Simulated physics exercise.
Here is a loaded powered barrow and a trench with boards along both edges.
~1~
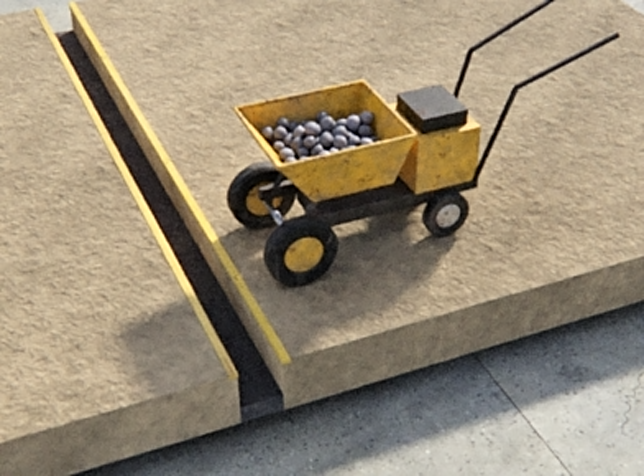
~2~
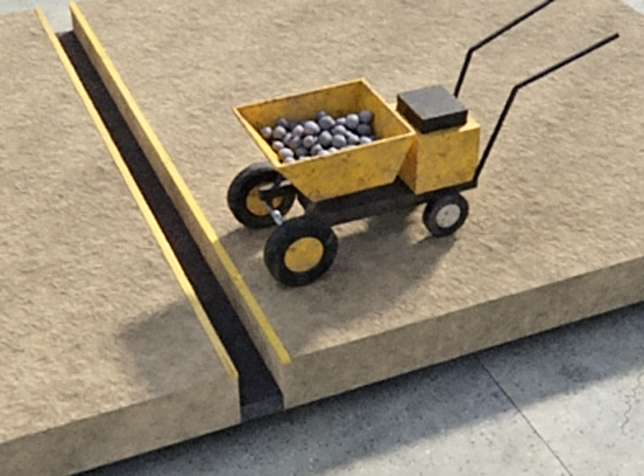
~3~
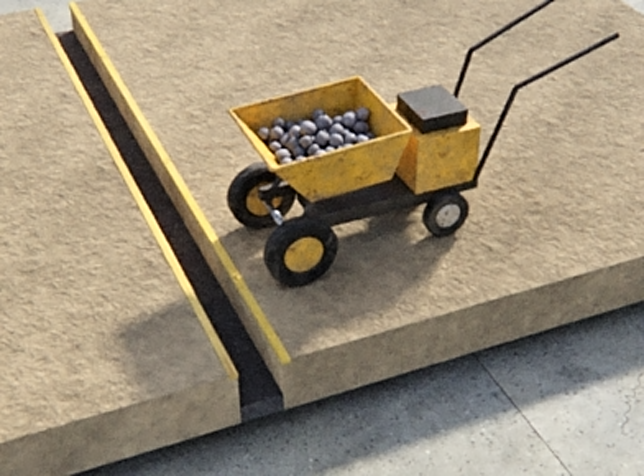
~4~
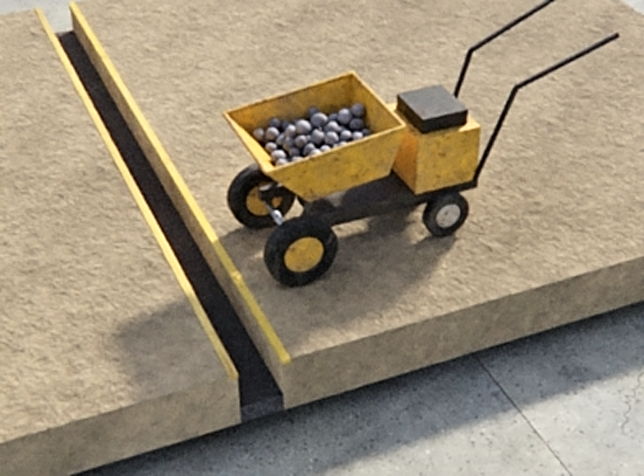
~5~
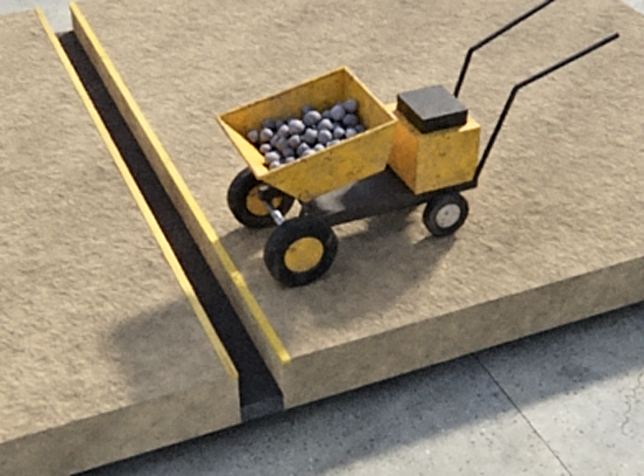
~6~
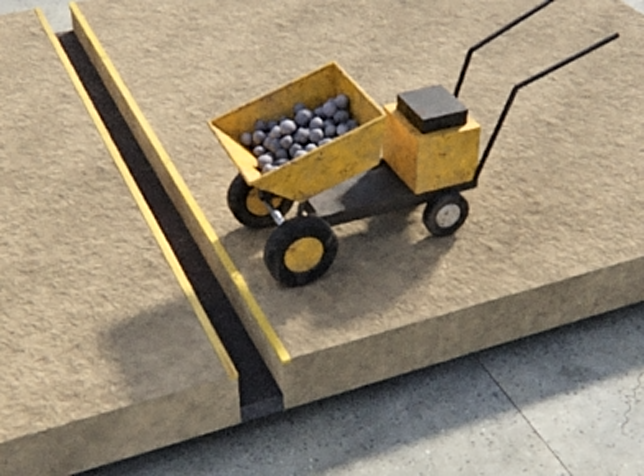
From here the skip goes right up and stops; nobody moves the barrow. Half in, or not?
The trench takes under half.
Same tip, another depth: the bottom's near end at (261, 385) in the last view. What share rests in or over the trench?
Some 0 per cent.
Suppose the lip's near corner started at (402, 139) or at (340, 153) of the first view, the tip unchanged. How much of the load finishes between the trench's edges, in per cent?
Roughly 20 per cent, and 100 per cent.
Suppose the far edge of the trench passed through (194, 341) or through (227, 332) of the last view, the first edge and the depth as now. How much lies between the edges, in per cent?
Roughly 30 per cent, and 0 per cent.
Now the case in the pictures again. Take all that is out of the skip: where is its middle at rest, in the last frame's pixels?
At about (141, 281).
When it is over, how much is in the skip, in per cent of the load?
It comes to 5 per cent or so.
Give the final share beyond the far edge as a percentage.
Near 95 %.
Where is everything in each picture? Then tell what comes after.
The first picture shows lip of the skip (278, 168), level; top of the load (325, 141), round cobbles; first edge of the trench (264, 322); far edge (213, 336), the trench under half as wide as the skip, and about as deep as wide.
The second picture shows lip of the skip (277, 168), level; top of the load (324, 140).
The third picture shows lip of the skip (273, 170), tipped barely; top of the load (337, 133).
The fourth picture shows lip of the skip (267, 173), tipped a little; top of the load (332, 131).
The fifth picture shows lip of the skip (259, 178), tipped a little; top of the load (325, 128).
The sixth picture shows lip of the skip (251, 184), tipped clearly; top of the load (327, 127); first edge of the trench (264, 322); far edge (213, 336).
Just after the last frame, skip tipped steeply; every one in the skip.
A moment on, skip tipped right over; almost all in the skip; about a tenth beyond it; just a few falling.
Further on, skip tipped right over; about a tenth in the skip; just a few in or heaped over the trench; the larger part beyond it.
When it is over, skip tipped right over; just a few in the skip; just a few in or heaped over the trench; almost all beyond it.
